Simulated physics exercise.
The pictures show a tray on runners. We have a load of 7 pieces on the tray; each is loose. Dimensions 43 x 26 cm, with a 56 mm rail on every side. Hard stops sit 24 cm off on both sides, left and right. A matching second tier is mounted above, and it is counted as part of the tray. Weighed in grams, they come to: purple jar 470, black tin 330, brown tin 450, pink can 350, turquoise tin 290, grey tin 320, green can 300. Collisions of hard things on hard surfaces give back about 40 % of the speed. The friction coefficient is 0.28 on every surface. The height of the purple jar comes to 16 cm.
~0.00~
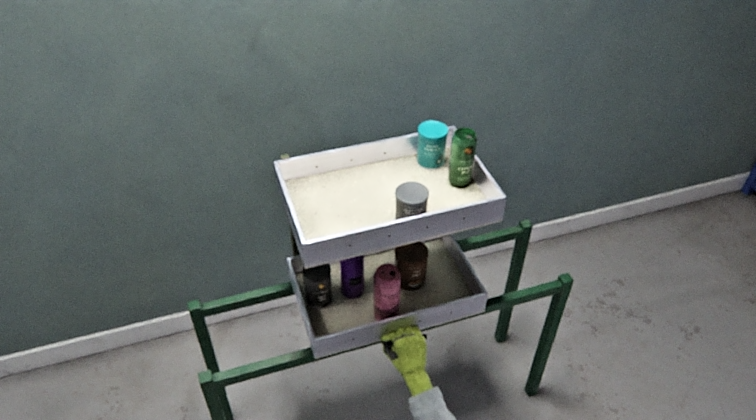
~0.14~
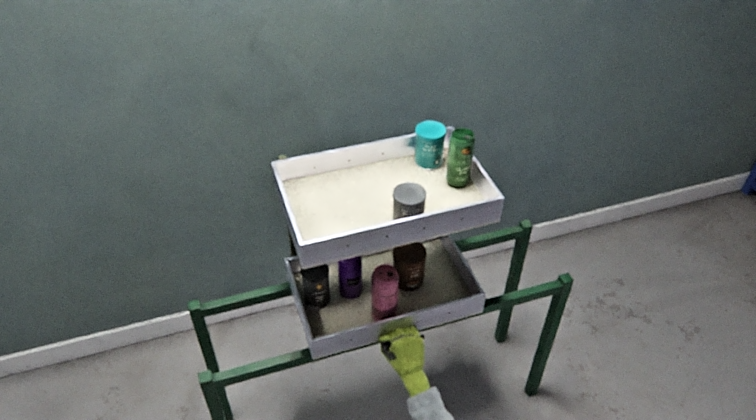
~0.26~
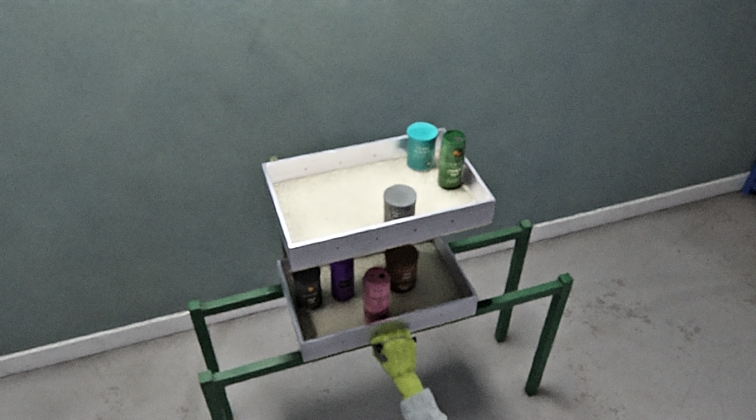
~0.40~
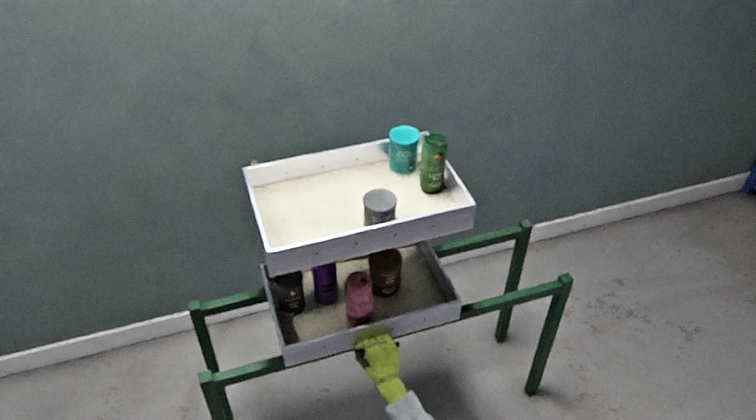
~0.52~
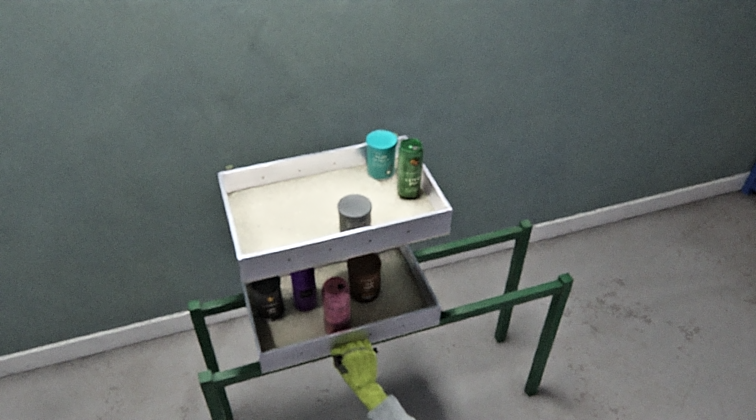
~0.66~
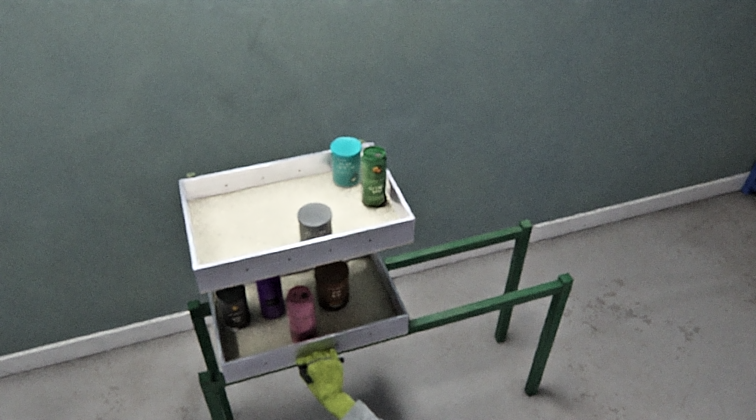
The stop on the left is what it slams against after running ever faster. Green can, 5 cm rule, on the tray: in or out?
Out.
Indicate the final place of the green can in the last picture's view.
It settles at around (324, 188).
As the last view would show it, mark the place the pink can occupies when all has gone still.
Roughly pixel (254, 330).
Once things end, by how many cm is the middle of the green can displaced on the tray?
About 8 cm.
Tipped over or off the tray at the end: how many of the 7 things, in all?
0 of them.
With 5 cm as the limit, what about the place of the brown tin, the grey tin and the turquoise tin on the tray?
The brown tin leaves its spot; the grey tin ends elsewhere; the turquoise tin gets shifted.
Around 0.76 s, tray 24 cm left; green can shifted 3 cm near (346, 183); pink can shifted 3 cm; purple jar shifted 3 cm.
Around 0.86 s, tray 24 cm left; green can shifted 7 cm near (329, 187); pink can shifted 7 cm; turquoise tin shifted 7 cm.
Finally (1.3 s), not toppled but over 5 cm from the start, brown tin, pink can, turquoise tin, grey tin and green can; the other 2 still in place (within 5 cm). Final places as that camera would see them, green can near (324, 188).
